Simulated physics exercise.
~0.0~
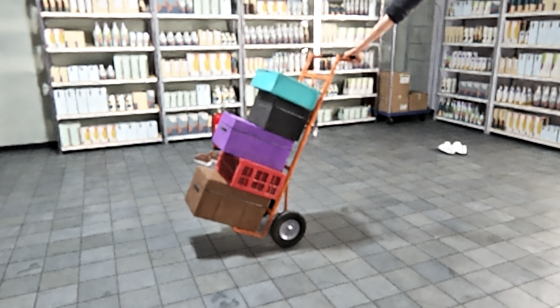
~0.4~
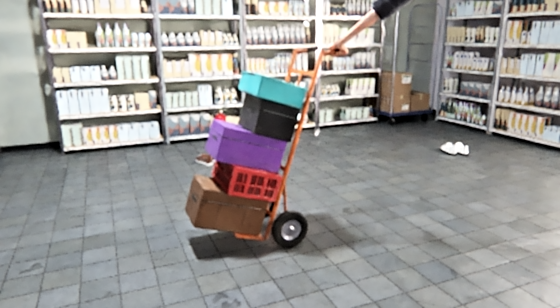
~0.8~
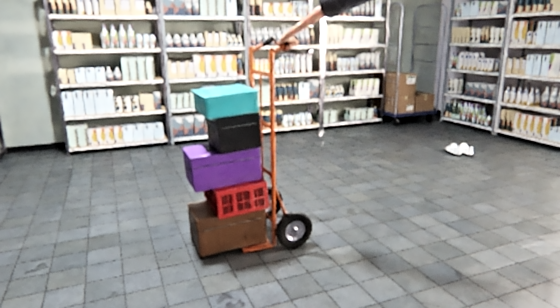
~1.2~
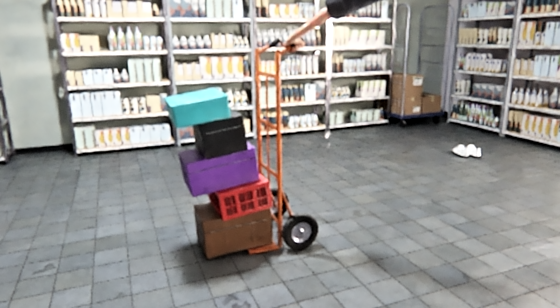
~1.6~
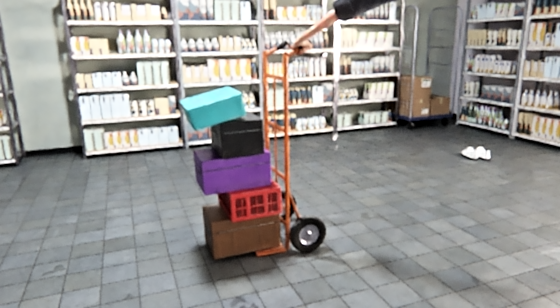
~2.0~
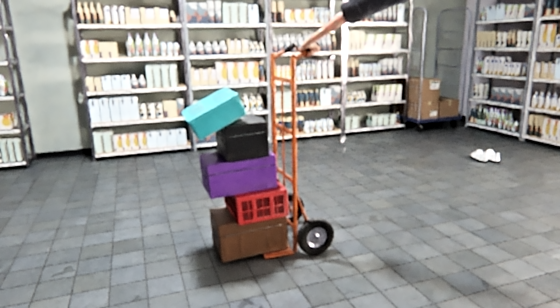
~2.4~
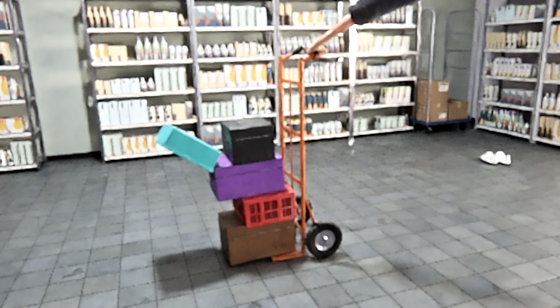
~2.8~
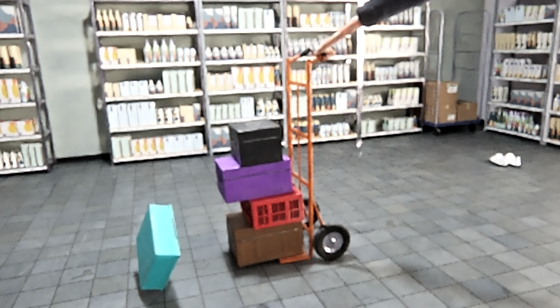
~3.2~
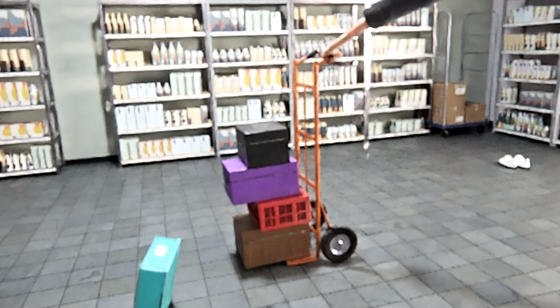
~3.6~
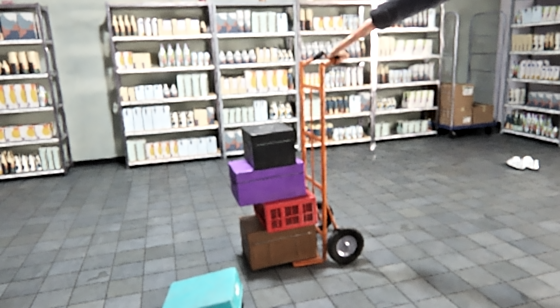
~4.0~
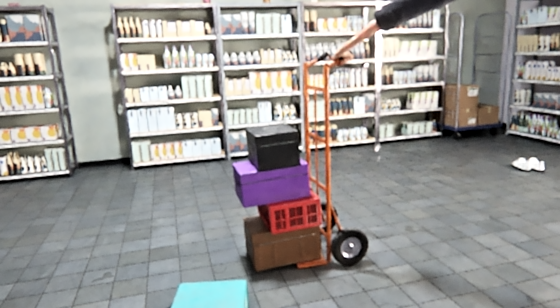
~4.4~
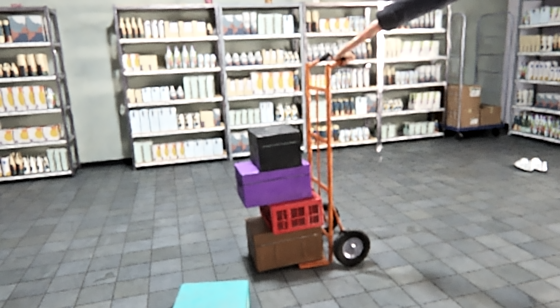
Orange sack truck tipping upright under a person's hand, its turquoise box sliding off the stack to the floor, four others staying on.
